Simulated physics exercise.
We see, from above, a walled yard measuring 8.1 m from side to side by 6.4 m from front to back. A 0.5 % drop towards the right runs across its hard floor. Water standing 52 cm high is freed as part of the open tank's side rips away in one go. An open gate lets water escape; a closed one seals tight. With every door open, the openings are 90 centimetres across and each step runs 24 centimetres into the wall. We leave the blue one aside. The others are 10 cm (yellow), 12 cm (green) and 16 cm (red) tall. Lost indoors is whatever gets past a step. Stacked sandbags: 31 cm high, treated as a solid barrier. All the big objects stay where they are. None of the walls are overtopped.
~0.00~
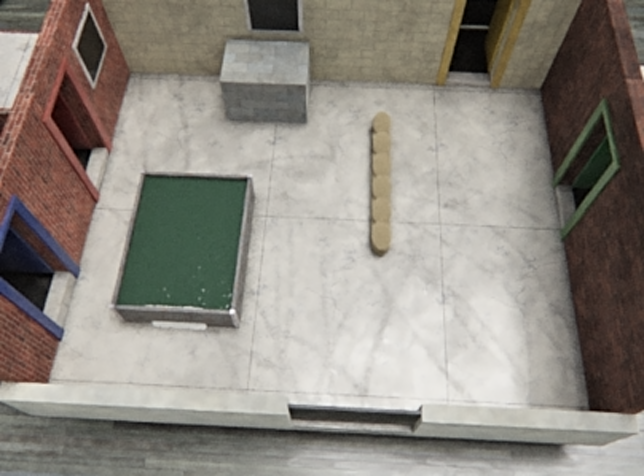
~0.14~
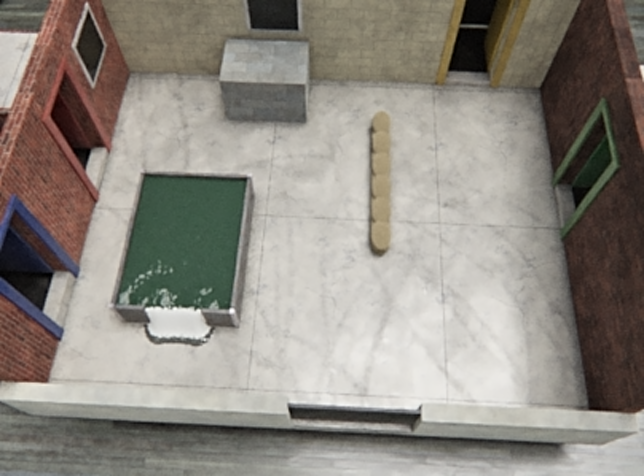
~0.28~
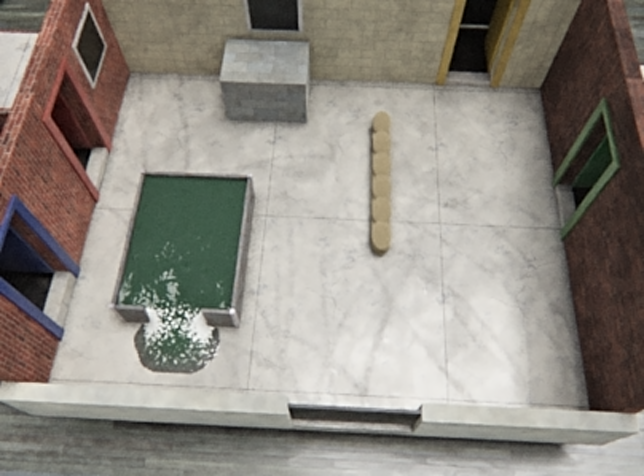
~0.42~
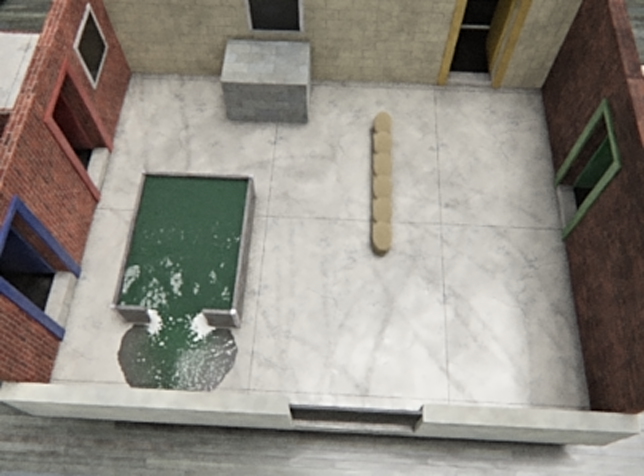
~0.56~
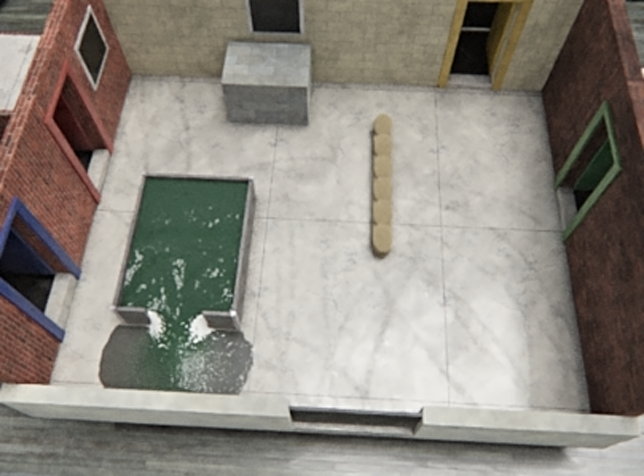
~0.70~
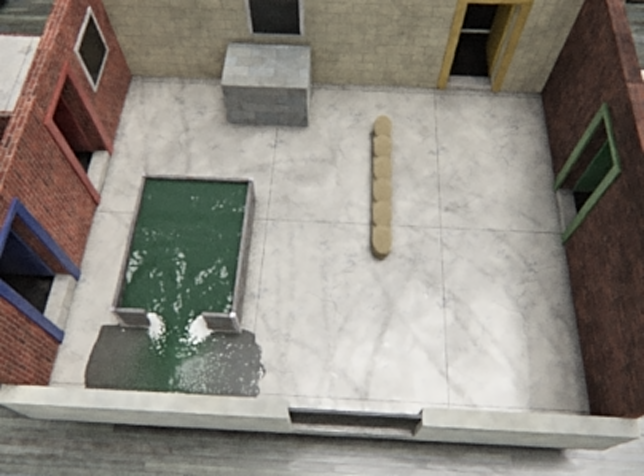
Water bursts through the front of the open tank and spreads across the pale floor.
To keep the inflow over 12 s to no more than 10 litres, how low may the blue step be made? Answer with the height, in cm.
No lower than about 8 cm.
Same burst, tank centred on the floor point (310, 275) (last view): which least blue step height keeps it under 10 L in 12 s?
That setup calls for roughly 10.5 cm.
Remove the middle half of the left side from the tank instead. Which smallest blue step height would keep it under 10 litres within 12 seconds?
Required height: Approx. 24 cm.
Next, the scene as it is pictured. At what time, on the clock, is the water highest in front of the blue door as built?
Around 3.0 seconds.
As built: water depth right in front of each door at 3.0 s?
Door by door in centimetres - yellow 0, blue 11, green 0, red 2.
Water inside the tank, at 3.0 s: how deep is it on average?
I'd put it near 30 cm.
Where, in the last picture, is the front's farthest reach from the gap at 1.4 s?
Near (335, 414).
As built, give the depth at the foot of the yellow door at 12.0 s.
Lab note: Depth approx. 6.0 cm.
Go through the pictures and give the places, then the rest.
The first picture shows the open tank at (186, 240) is whole and still, 52 cm deep; the blue door at (43, 278) is dry.
In the second picture, the gap is at (178, 316), the front 0.3 m out at (157, 338); the back of the open tank holds 52 cm.
In the third picture, the gap is at (179, 317), the front 0.7 m out at (152, 364); the back of the open tank holds 52 cm.
In the fourth picture, the gap is at (180, 318), the front 1.3 m out at a hidden place; the back of the open tank holds 52 cm.
In the fifth picture, the front is at a hidden place, 1.3 m from the gap at (180, 319); 2.0 m2 of floor is wet, 52 cm left at the back.
In the sixth picture, the front is at a hidden place, 1.5 m from the gap at (179, 320); 2.2 m2 of floor is wet, 52 cm left at the back; the blue door at (43, 281), 1.9 m from the gap, is still 1.1 m from the nearest water.
After 1.4 s water covers 10 % of the floor, deepest (34 cm) near (168, 392); it has not reached the blue door.
After 3.0 s water covers 30 % of the floor, deepest (30 cm) near (46, 398); 11 cm at the blue door, 0 litres in over its 25 cm step.
After 12.0 s water covers 85 % of the floor, deepest (10 cm) near (230, 89); 4 cm at the blue door, 0 litres in over its 25 cm step.
At the blue door as built, the water arrived by 1.7 s and peaked near 11 cm at 3.0 s.
Run again over the same 12 s with other heights there, 19 litres in over 6.5 cm, 6 litres over 9 cm. The limit of 10 litres is kept from about 8 cm up.
